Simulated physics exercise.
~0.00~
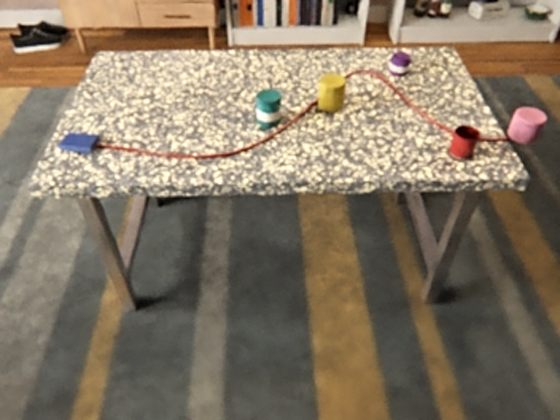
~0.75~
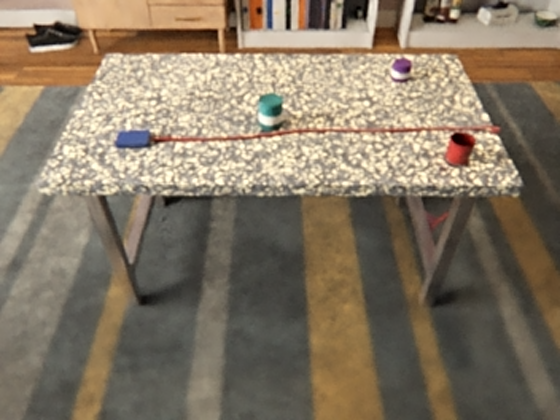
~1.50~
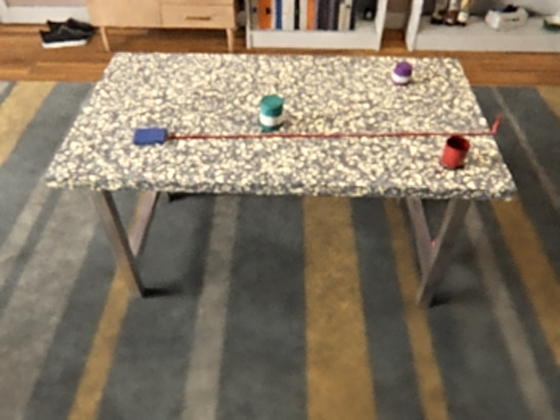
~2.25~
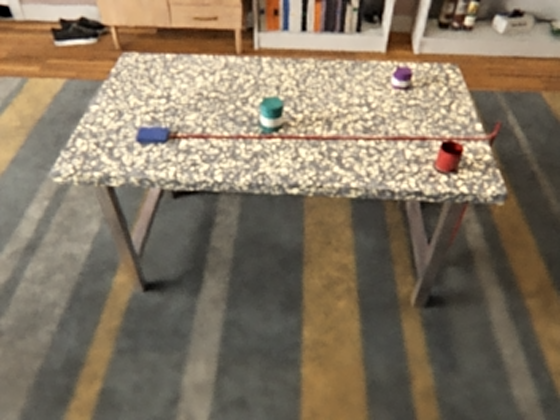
Red cable pulling taut across a speckled table, dragging a blue block right as yellow and pink tubs vanish and three containers remain.
